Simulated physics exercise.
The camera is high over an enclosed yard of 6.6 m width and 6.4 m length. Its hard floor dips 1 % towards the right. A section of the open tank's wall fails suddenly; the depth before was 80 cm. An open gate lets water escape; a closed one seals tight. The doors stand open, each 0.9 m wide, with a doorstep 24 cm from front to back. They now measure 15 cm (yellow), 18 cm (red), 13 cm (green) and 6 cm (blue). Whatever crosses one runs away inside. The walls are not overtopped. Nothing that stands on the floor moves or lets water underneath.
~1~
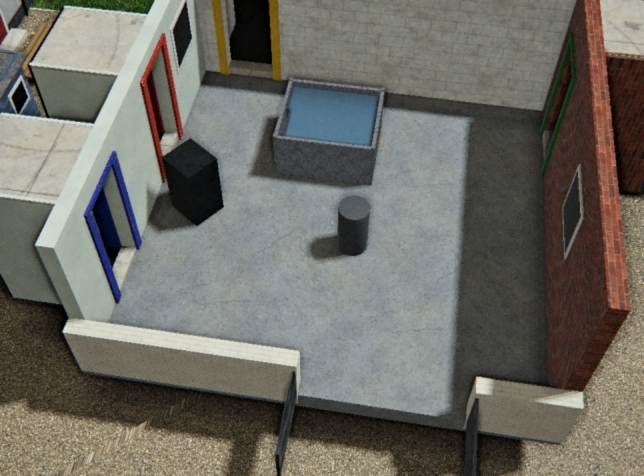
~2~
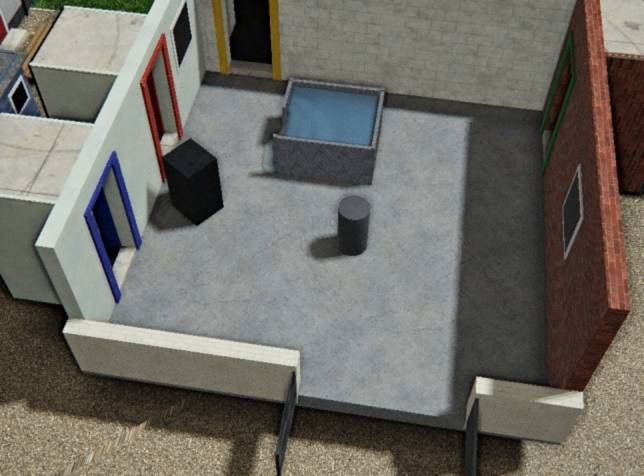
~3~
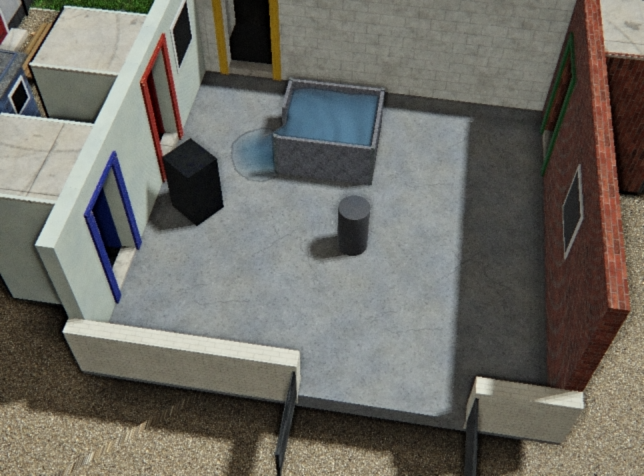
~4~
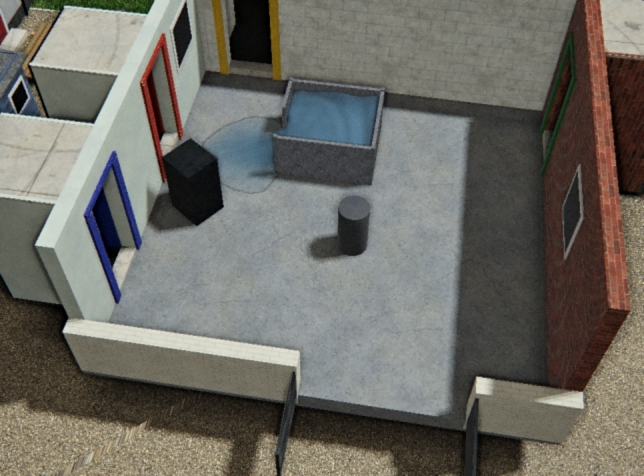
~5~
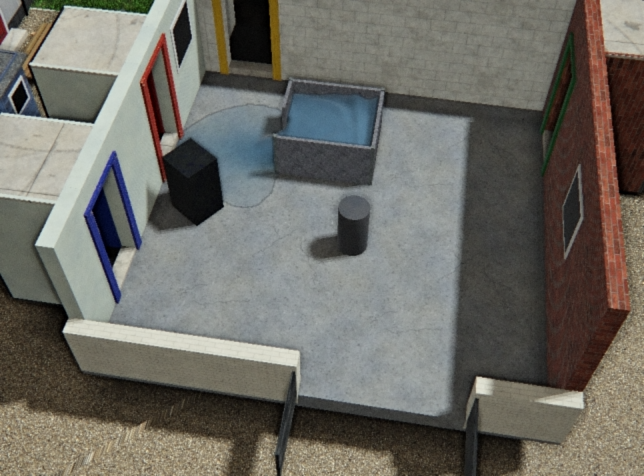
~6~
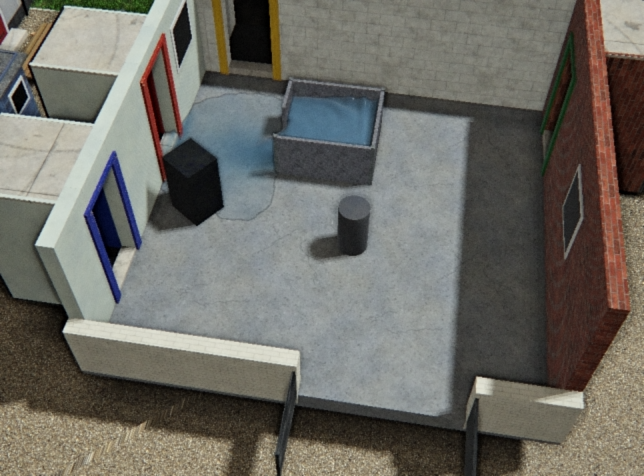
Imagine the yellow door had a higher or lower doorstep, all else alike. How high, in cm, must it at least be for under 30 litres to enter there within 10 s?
Close to 12 cm is just enough.
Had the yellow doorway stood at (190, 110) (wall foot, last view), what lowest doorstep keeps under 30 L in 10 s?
Roughly 18 cm.
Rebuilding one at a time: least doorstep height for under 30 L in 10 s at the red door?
About 28 cm at red.
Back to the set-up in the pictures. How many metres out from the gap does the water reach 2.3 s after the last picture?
Some 4.8 m out.
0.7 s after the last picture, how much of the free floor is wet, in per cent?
Near 15 per cent is wet.
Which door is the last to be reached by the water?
The green one.
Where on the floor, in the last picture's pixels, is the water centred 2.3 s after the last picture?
At about (258, 160).
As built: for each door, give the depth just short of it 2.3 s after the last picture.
Depths in cm: Yellow 15, red 21, green 0, blue 4.
Then, 0.7 s after the last picture water covers 15 % of the floor, deepest (38 cm) near (167, 172); 5 cm at the yellow door, 0 litres in over its 15 cm doorstep.
Then, 2.3 s after the last picture water covers 35 % of the floor, deepest (22 cm) near (203, 79); 15 cm at the yellow door, 4 litres in over its 15 cm doorstep.
Then, 9.3 s after the last picture water covers 85 % of the floor, deepest (10 cm) near (527, 125); 6 cm at the yellow door, 10 litres in over its 15 cm doorstep.
At the yellow door as built, the water peaked near 16 cm, 3.1 s after the last picture.
Run again over the same 10 s with other heights there, 53 litres in over 10 cm, 18 litres over 13.5 cm. The limit of 30 litres is kept from about 12 cm up.
